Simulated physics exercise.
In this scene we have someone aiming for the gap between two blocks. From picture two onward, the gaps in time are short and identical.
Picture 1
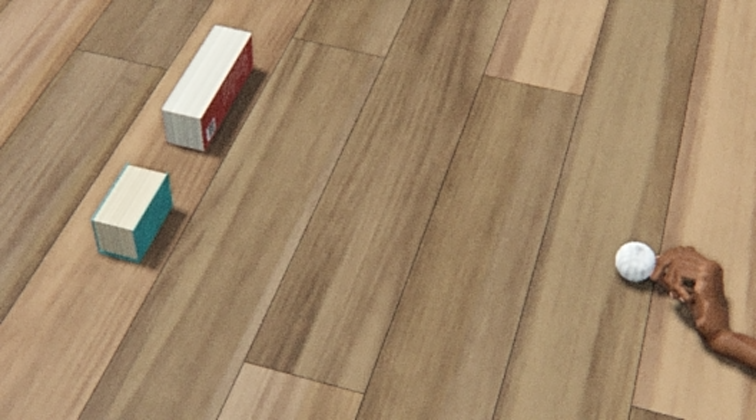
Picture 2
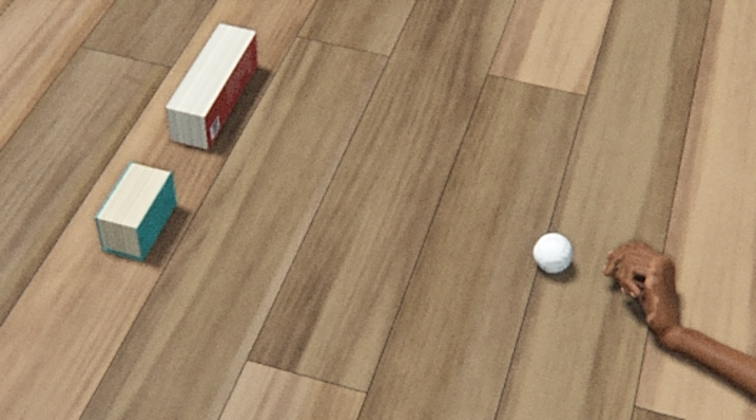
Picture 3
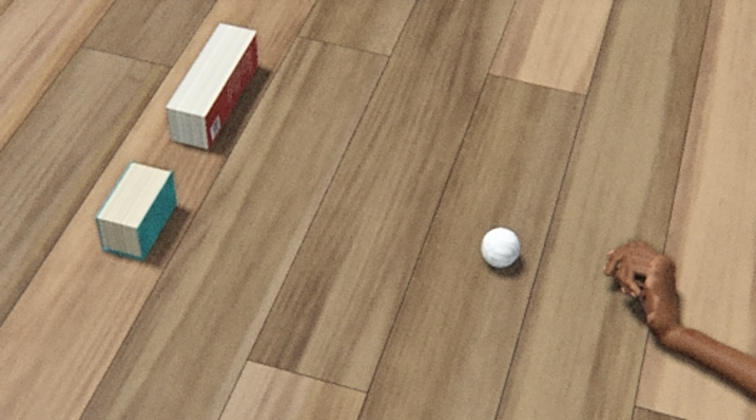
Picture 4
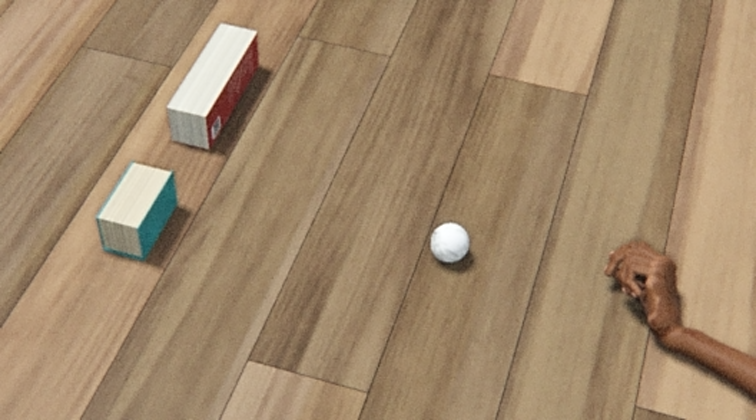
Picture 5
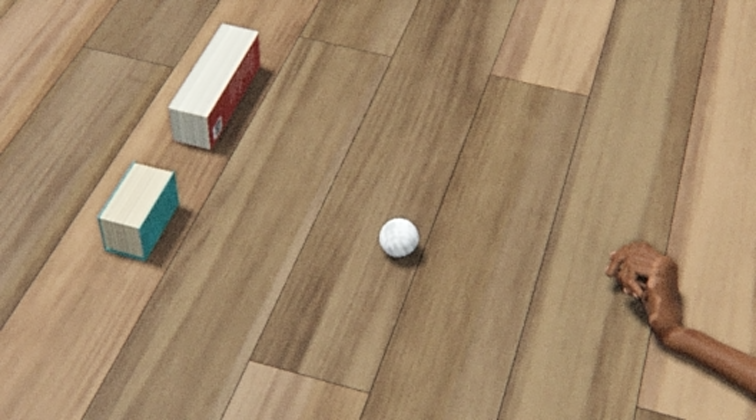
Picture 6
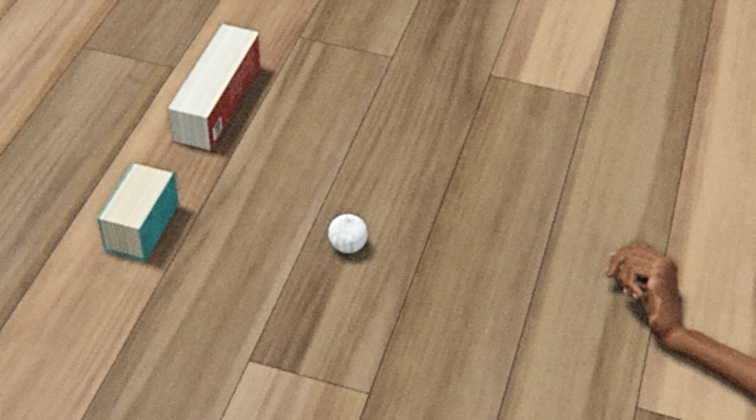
A floor of brown wooden planks running diagonally is seen from above at an angle. Two book-like blocks, one with a red side at the upper left and a turquoise one below it, have pale tops, while a brown hand reaches in from the right beside a round white onion. The hand pushes the onion leftward and then stays still as the onion rolls steadily across the planks, drifting slightly upward.
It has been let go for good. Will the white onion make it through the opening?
No.
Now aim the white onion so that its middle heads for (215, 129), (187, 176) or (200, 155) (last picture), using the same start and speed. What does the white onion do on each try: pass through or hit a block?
The first time it can't get by, the next it slips through, the last it slips through.
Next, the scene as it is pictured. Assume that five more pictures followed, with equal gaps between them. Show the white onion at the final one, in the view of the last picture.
Near (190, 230).
Then, 0.32 s later than the last frame, white onion coming back near (187, 230).
Then, 0.92 s later than the last frame, white onion coming back near (181, 286).
When it is over, the white onion hits a block.
